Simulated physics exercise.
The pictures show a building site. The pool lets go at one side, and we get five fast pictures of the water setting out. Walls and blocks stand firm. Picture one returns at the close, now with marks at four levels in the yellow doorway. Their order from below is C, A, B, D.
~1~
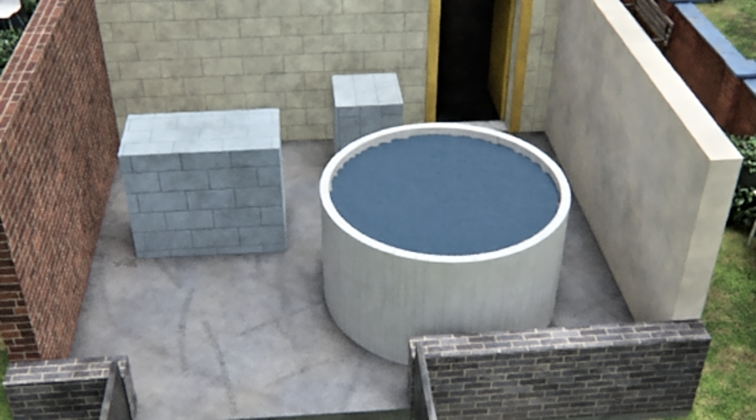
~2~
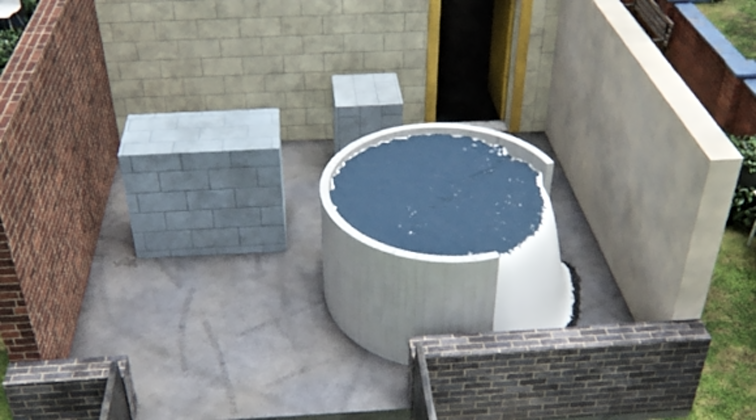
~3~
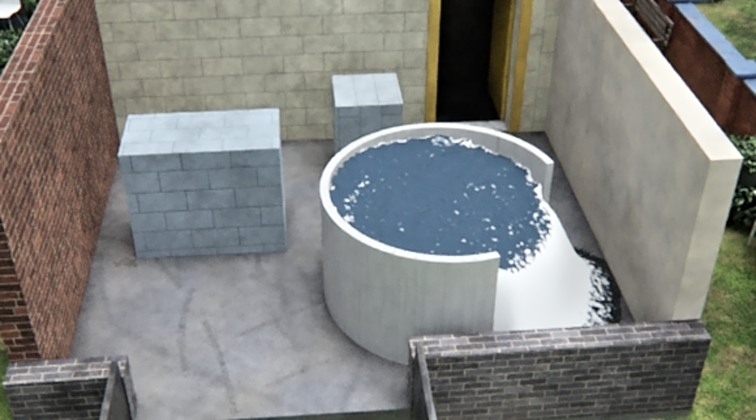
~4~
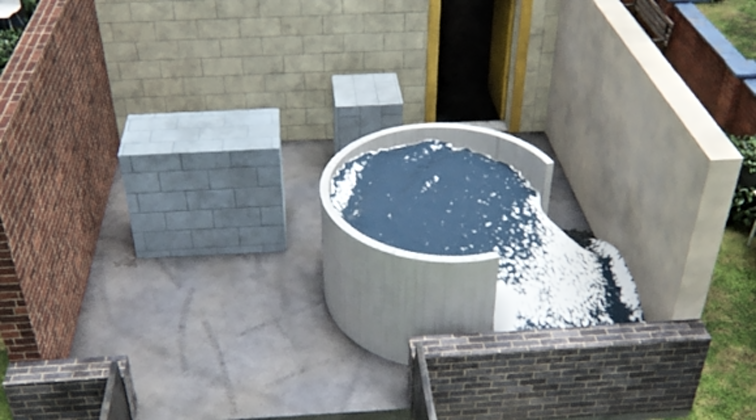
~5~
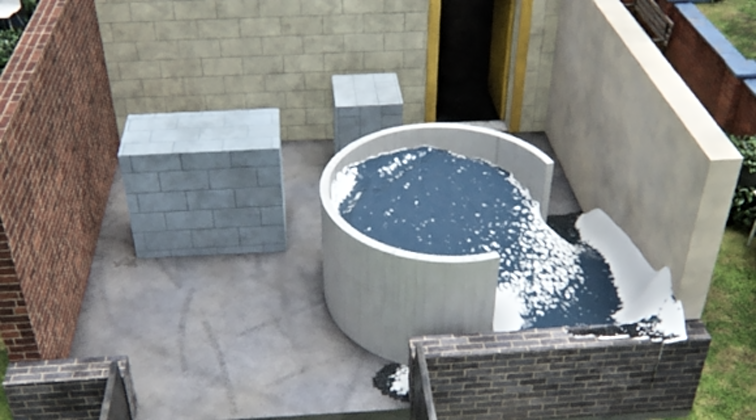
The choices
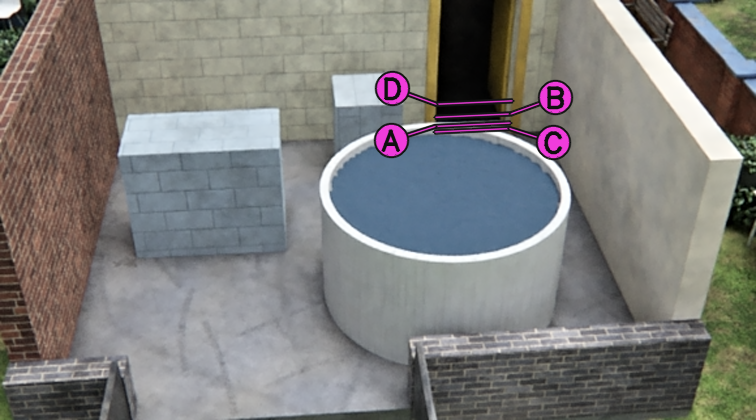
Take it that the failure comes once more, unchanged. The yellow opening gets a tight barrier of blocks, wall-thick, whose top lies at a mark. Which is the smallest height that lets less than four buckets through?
That is height D.
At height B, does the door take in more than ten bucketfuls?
Yes, it does.
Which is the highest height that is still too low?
Height B.
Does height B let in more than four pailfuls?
Yes, it does.
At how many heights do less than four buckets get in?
One.
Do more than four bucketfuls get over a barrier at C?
Yes.
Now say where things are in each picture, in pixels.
Water in the pool at rest, its middle at (444, 193); foot of the yellow doorway at (472, 133); open gate at (269, 341), in the first picture.
In the second picture, 3 % of the ground under water, visible out to (562, 271).
In the third picture, 8 % of the ground under water, visible out to (587, 257).
In the fourth picture, 11 % of the ground under water, visible out to (596, 238).
In the fifth picture, 14 % of the ground under water, visible out to (585, 214).
In magenta, A at (472, 124); B at (473, 115); C at (472, 130); D at (474, 102); from the bottom up C, A, B, D.
With A, dozens of bucketfuls pour in.
With B, some 15 bucketfuls get in.
With C, dozens of bucketfuls pour in.
With D, a bucket or two gets in.
